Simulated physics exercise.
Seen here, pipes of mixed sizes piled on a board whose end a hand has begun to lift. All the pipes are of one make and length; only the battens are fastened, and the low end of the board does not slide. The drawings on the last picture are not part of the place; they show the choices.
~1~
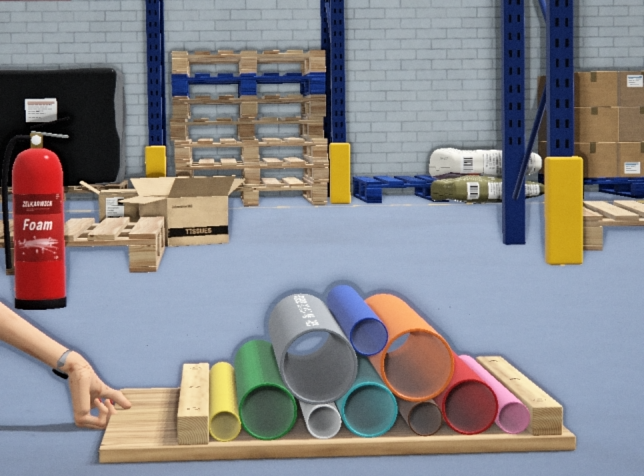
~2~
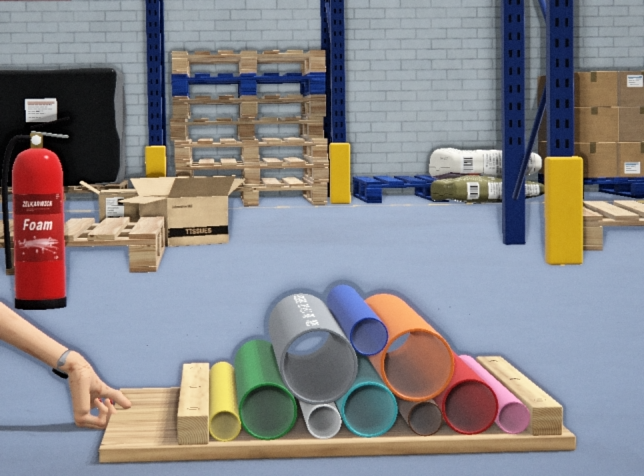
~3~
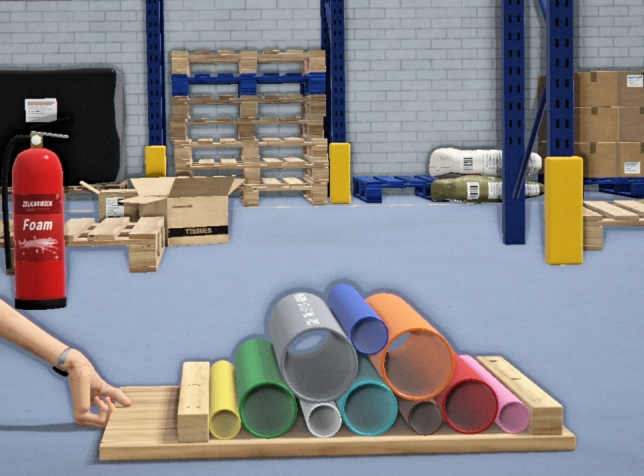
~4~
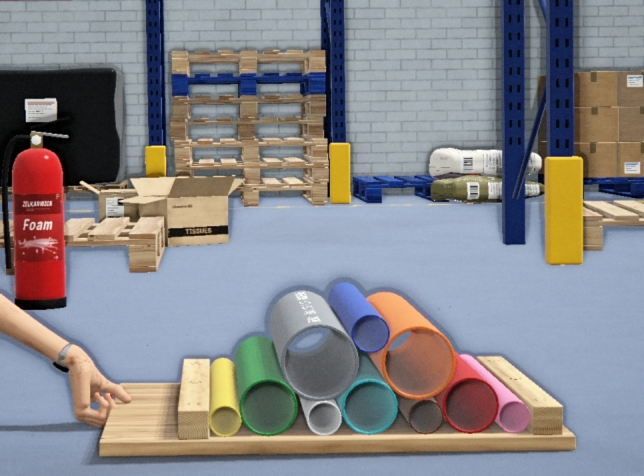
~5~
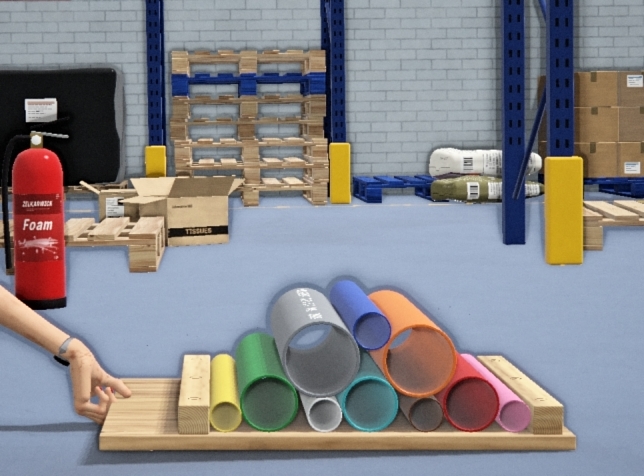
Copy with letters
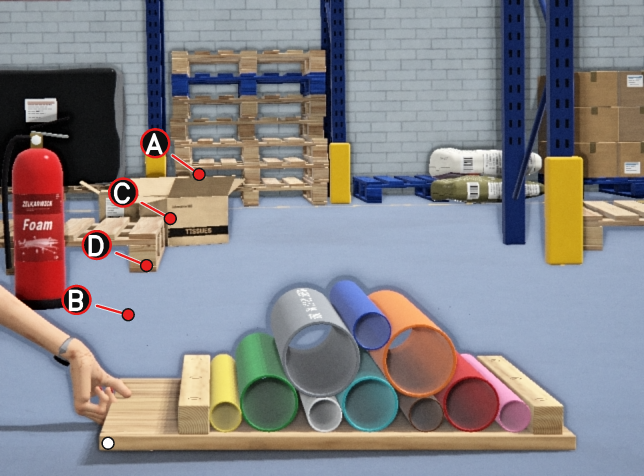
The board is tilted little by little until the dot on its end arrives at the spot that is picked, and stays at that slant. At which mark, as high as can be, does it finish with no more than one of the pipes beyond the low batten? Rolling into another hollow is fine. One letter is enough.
At most to A.
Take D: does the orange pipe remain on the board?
Yes.
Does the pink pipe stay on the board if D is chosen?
Yes.
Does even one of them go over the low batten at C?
At C: No.
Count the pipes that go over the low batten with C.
It comes to none.
On the marked copy, A at (199, 175); B at (128, 315); C at (170, 218); D at (146, 266); the white dot at (108, 443).
Taking A. A third of the way, board at 20°.
Two thirds of the way, board at 36°.
When it is over, board at 36°, none over the low batten.
As for the rest, B none over the low batten; C none over the low batten; D none over the low batten.
